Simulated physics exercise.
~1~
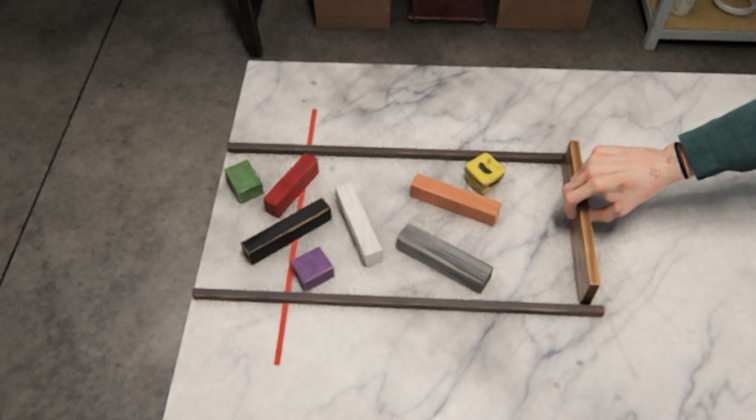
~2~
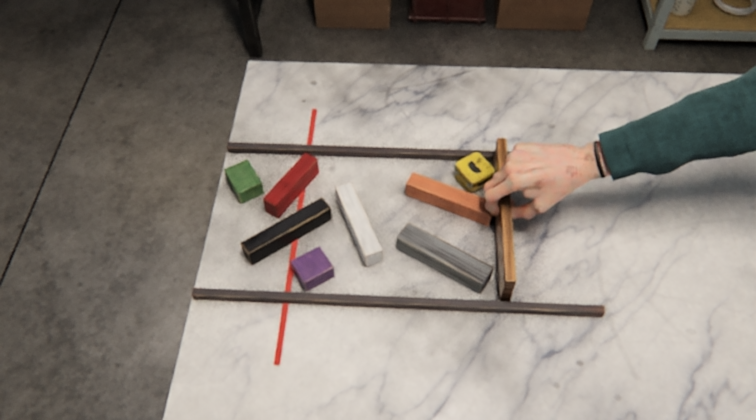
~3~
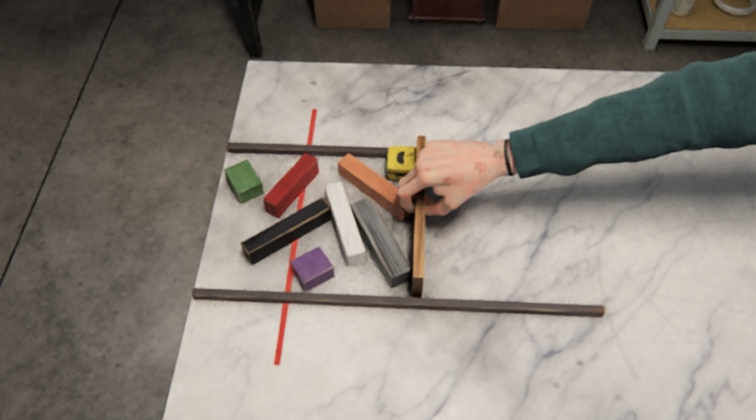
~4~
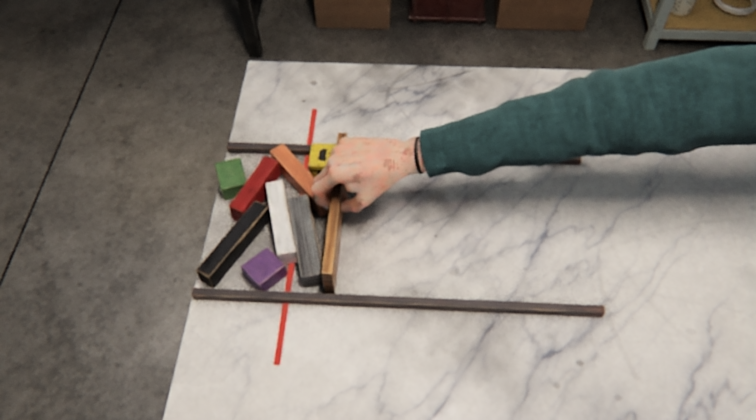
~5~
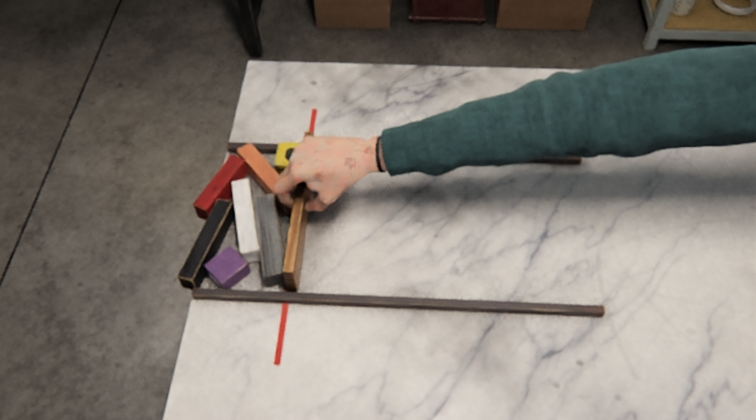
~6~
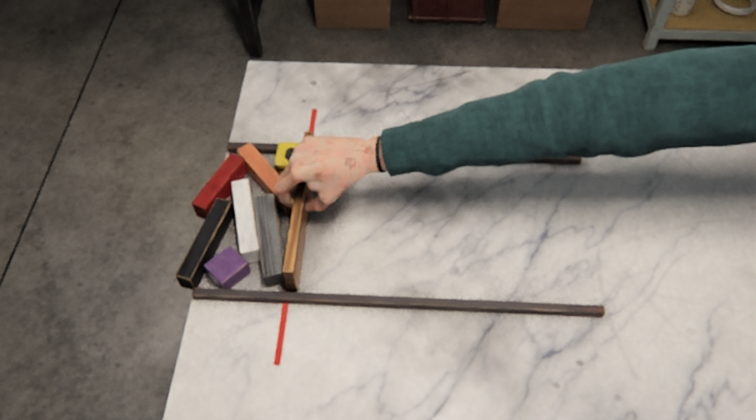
A hand pushed a wooden board leftward across a marble table, sweeping colored sticks and blocks together between two dark rails, until the green block disappeared from the tabletop at the left edge and the board stopped around the red line, the others staying bunched.
